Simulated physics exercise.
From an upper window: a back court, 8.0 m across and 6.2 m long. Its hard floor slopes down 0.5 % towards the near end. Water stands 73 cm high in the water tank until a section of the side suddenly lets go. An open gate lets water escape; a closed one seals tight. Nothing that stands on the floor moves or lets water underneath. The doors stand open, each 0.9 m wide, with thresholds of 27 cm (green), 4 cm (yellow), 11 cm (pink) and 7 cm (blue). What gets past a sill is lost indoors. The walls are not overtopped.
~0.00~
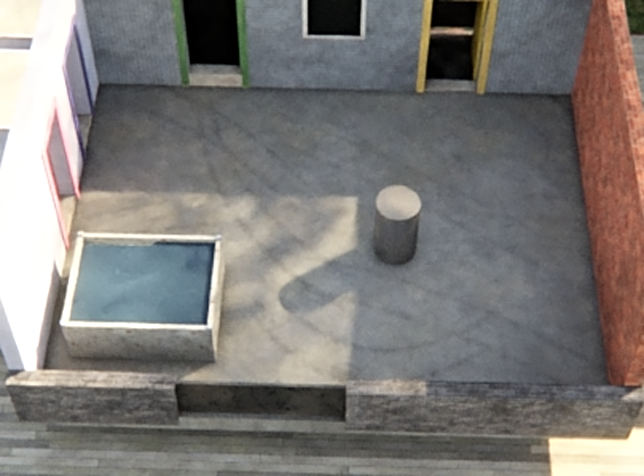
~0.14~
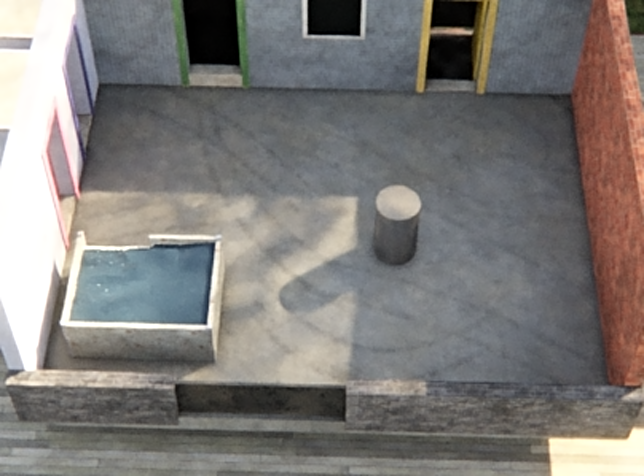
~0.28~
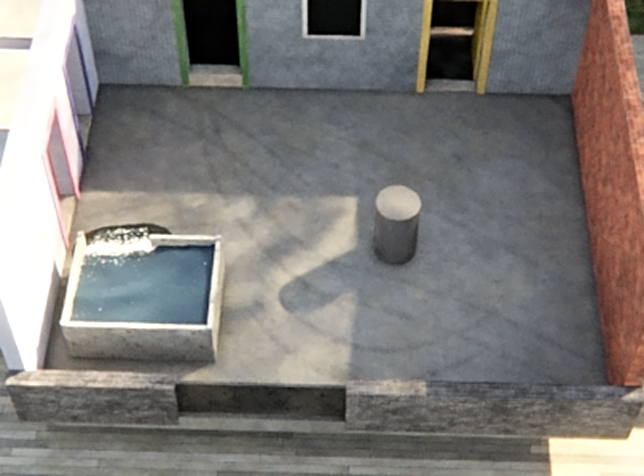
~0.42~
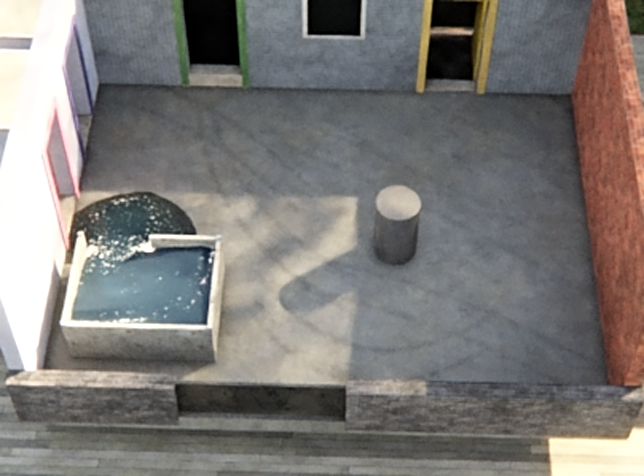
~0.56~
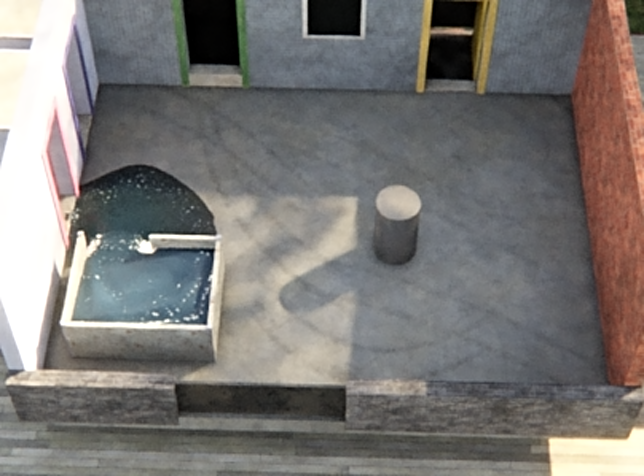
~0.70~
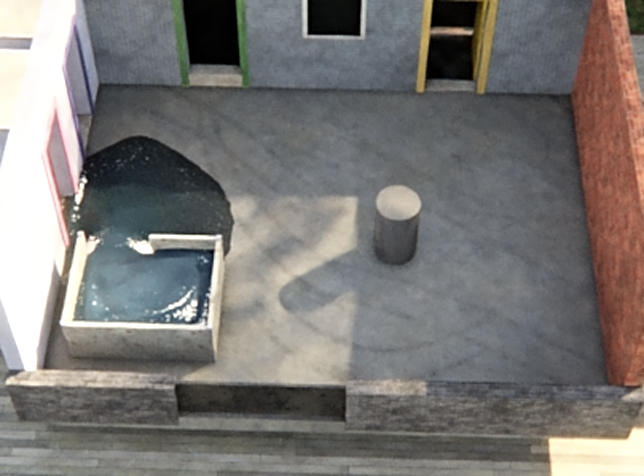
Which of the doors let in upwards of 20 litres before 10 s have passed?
Door by door: At the green door it does not reach the limit; at the yellow door it keeps below the limit; at the pink door it exceeds the limit; at the blue door it exceeds the limit.
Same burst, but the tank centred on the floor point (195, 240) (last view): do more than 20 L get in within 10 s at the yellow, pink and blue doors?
Against that limit: Yellow below, pink under, blue over.
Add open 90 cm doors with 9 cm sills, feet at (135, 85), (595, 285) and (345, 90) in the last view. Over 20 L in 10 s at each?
In turn: Over, under, under.
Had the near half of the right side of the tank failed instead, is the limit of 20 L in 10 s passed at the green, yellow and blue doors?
Against that limit: Green not over, yellow past it, blue under.
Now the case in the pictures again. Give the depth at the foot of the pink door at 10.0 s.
Some 4.5 cm.
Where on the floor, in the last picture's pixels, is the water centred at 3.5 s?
At about (188, 188).
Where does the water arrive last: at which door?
Last comes the yellow one.
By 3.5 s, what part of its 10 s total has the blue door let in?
About 25 per cent.
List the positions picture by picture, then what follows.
The first frame shows still water, 73 cm deep, in the water tank at (144, 283).
In the second frame, the front is at a hidden place, 0.6 m from the gap on the water tank's far side; 0.3 m2 of floor is under water; 73 cm left at the back of the water tank.
In the third frame, the front is at (160, 231), 0.9 m from the gap on the water tank's far side; 0.9 m2 of floor is under water; 73 cm left at the back of the water tank.
In the fourth frame, the front is at (150, 197), 1.4 m from the gap on the water tank's far side; 2.1 m2 of floor is under water; 67 cm left at the back of the water tank.
In the fifth frame, water pours out on the water tank's far side and has run 2.0 m, to (154, 171); typically 6 cm deep outside, 61 cm at the water tank's back.
In the sixth frame, the front is at (136, 140), 2.6 m from the gap on the water tank's far side; 5.0 m2 of floor is under water; 63 cm left at the back of the water tank.
After 1.4 s water covers 20 % of the floor and is deepest (42 cm) near (99, 84); green door 9 cm at the sill, 0 L in, yellow door not reached, pink door 23 cm at the sill, 29 L in, blue door 13 cm at the sill, 1 L in.
After 2.2 s water covers 25 % of the floor and is deepest (39 cm) near (119, 92); green door 24 cm at the sill, 0 L in, yellow door not reached, pink door 18 cm at the sill, 75 L in, blue door 11 cm at the sill, 10 L in.
After 3.5 s water covers 30 % of the floor and is deepest (24 cm) near (93, 115); green door 16 cm at the sill, 0 L in, yellow door 3 cm at the sill, 0 L in, pink door 14 cm at the sill, 98 L in, blue door 13 cm at the sill, 25 L in.
After 6.0 s water covers 65 % of the floor and is deepest (14 cm) near (574, 142); green door 10 cm at the sill, 0 L in, yellow door 4 cm at the sill, 0 L in, pink door 8 cm at the sill, 104 L in, blue door 12 cm at the sill, 73 L in.
After 10.0 s water covers 85 % of the floor and is deepest (12 cm) near (582, 413); green door 5 cm at the sill, 0 L in, yellow door 2 cm at the sill, 1 L in, pink door 5 cm at the sill, 104 L in, blue door 6 cm at the sill, 92 L in.
